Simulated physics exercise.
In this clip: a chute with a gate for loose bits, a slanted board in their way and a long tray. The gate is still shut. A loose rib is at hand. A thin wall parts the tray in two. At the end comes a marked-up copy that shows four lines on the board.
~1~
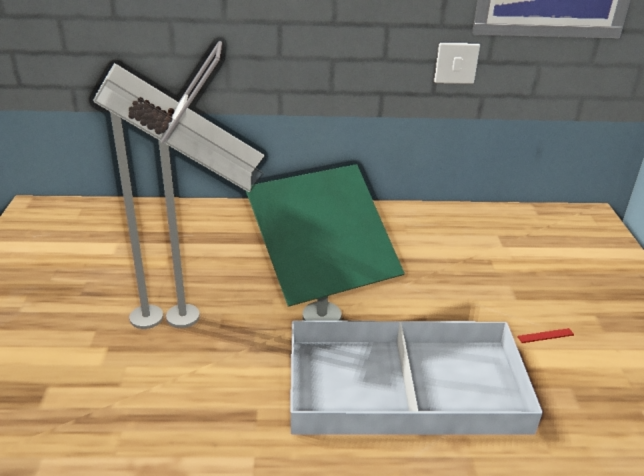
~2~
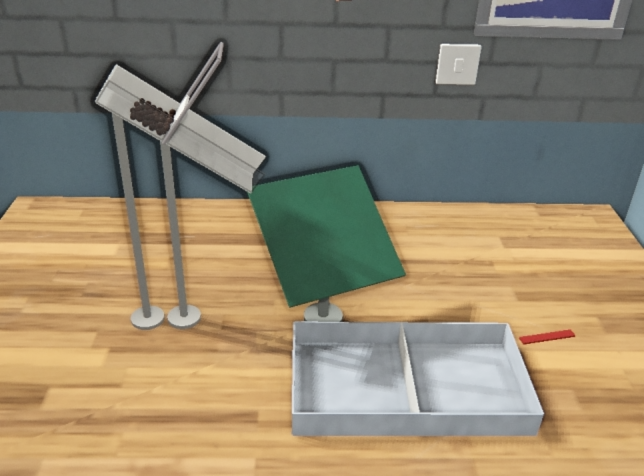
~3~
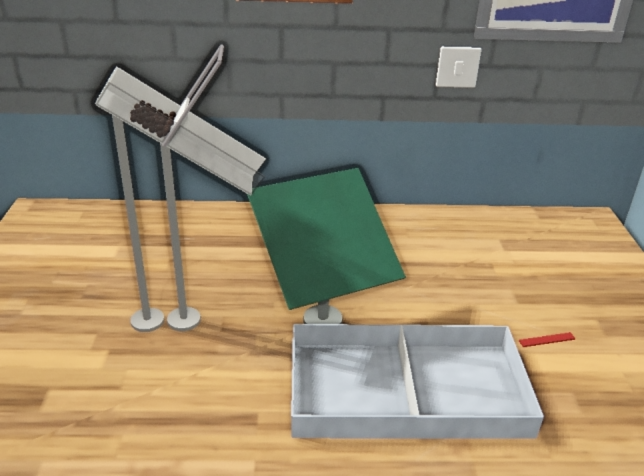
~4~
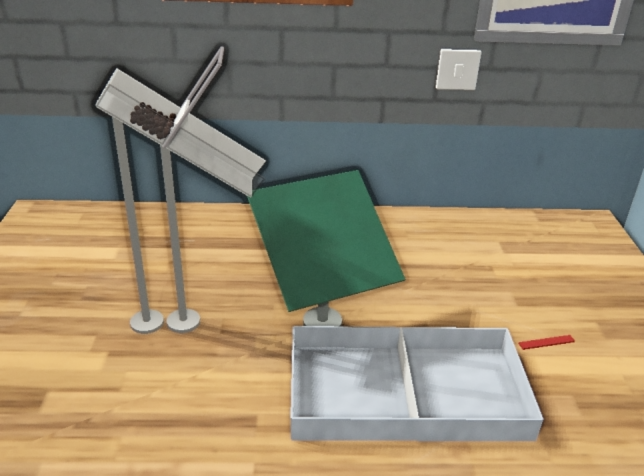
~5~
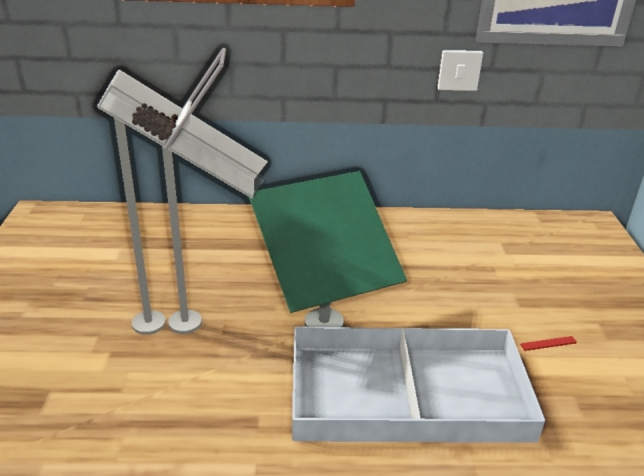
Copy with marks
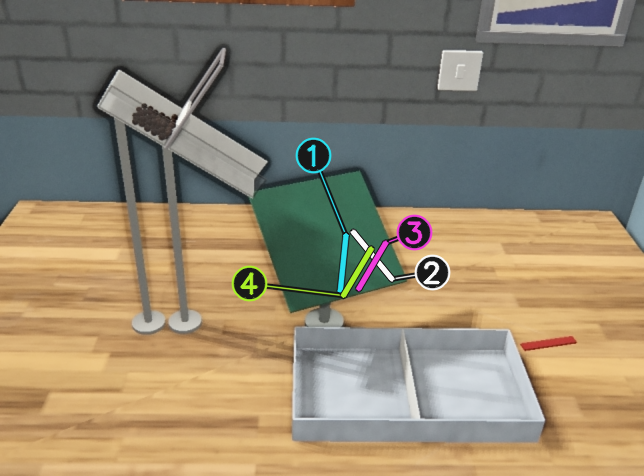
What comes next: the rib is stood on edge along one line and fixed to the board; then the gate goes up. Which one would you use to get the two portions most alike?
Best: 2.
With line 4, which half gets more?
More lands on the left.
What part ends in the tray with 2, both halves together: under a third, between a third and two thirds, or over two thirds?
It is between a third and two thirds.
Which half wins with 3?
More lands on the left.
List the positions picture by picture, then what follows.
Load behind the gate near (154, 115), chocolate balls; lip of the chute near (250, 182), sloping gently, in the first picture.
Middle of the board near (327, 231), tilted fairly steeply; middle of its low edge near (350, 290); of its high edge near (304, 176), in the second picture.
Front corners of the tray near (292, 416) and (543, 417); front end of its middle wall near (418, 416); gate still shut near (184, 109), in the third picture.
Middle of the load near (156, 120); lip near (252, 188), in the fourth picture.
Middle of the load near (158, 121); lip near (253, 189), in the fifth picture.
On the marked copy, line 1 from (345, 235) to (340, 291); line 2 from (353, 232) to (391, 279); line 3 from (385, 243) to (358, 288); line 4 from (371, 248) to (343, 295).
With 1, of what is caught, all but a few in the left half, a small share in the right.
With 2, of what is caught, close to half in the left half, close to half in the right.
With 3, of what is caught, all but a few in the left half, a small share in the right.
With 4, of what is caught, all but a few in the left half, only a few in the right.
